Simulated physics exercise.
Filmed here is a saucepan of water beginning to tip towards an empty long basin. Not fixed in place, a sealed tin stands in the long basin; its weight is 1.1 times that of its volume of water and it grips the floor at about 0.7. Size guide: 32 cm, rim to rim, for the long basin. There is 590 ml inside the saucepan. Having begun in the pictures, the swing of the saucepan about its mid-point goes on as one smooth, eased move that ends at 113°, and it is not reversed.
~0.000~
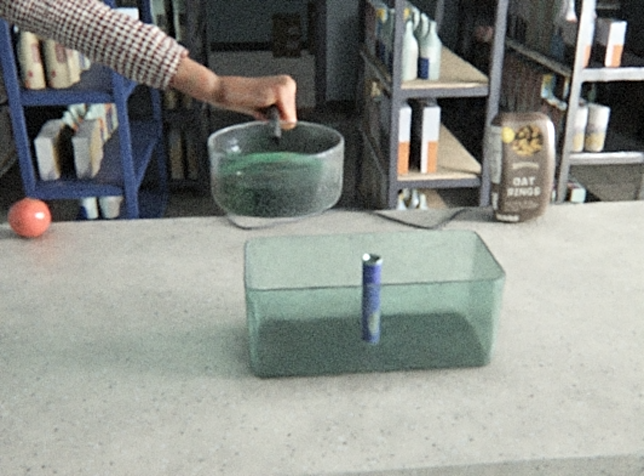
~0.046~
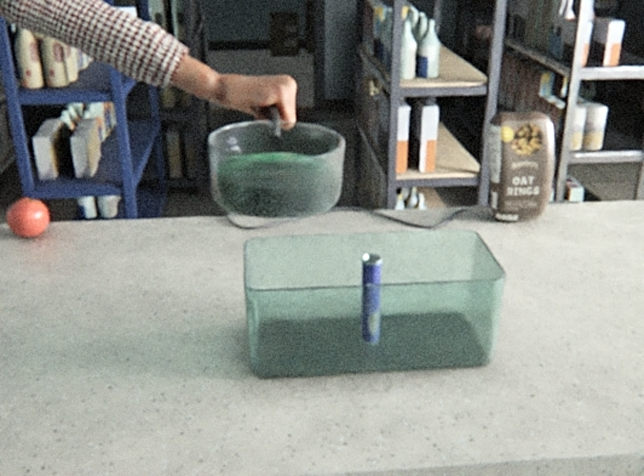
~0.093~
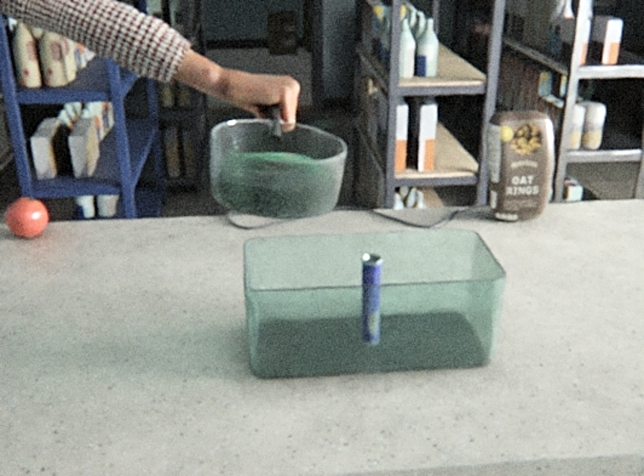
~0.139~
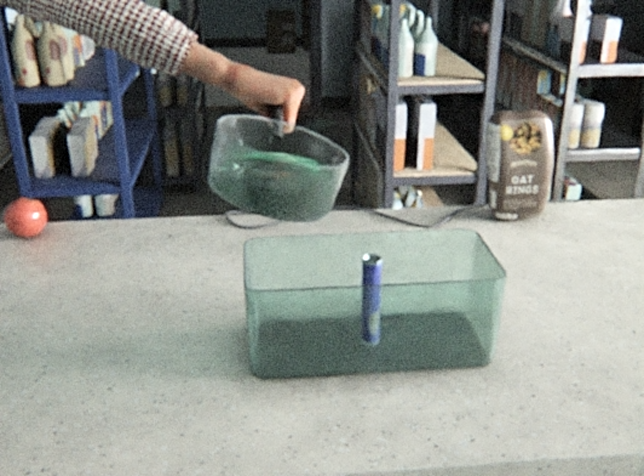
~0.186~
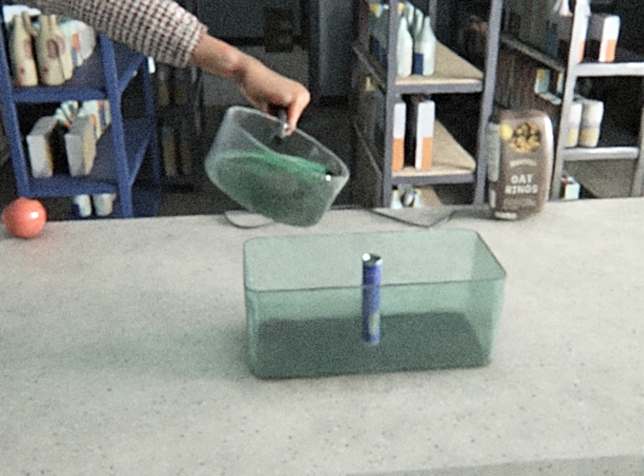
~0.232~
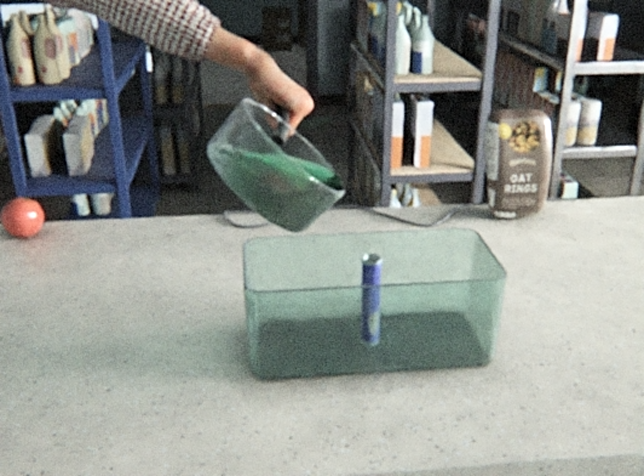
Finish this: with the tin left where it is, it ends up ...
It ends up knocked over.
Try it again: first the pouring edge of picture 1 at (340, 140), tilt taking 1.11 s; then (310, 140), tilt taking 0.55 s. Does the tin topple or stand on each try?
First it stays on its base; then it stays on its base.
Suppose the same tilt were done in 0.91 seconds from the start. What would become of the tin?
In that case the tin does not tip.
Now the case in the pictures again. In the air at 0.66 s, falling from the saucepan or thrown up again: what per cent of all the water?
It comes to some 4 percent of the total.
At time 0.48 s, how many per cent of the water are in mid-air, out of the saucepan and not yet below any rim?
Close to 32 in a hundred.
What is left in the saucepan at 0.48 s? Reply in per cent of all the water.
Some 14 % of it is still there.
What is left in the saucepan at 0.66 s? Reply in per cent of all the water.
Close to 3 percent of the total.
Then, 0.48 s in, the tilt is 108° and 13 per cent is still to pour; the tin stands where it began.
Then, 0.66 s in, the tilt is 113° and 3 per cent is still to pour; the tin leans 4°.
Then, 0.85 s in, the tilt is 113° and 0 per cent is still to pour; the tin leans 28°.
Then, 1.05 s in, the tilt is 113° and 0 per cent is still to pour; the tin lies on its side.
Finally, the tin lies on its side.
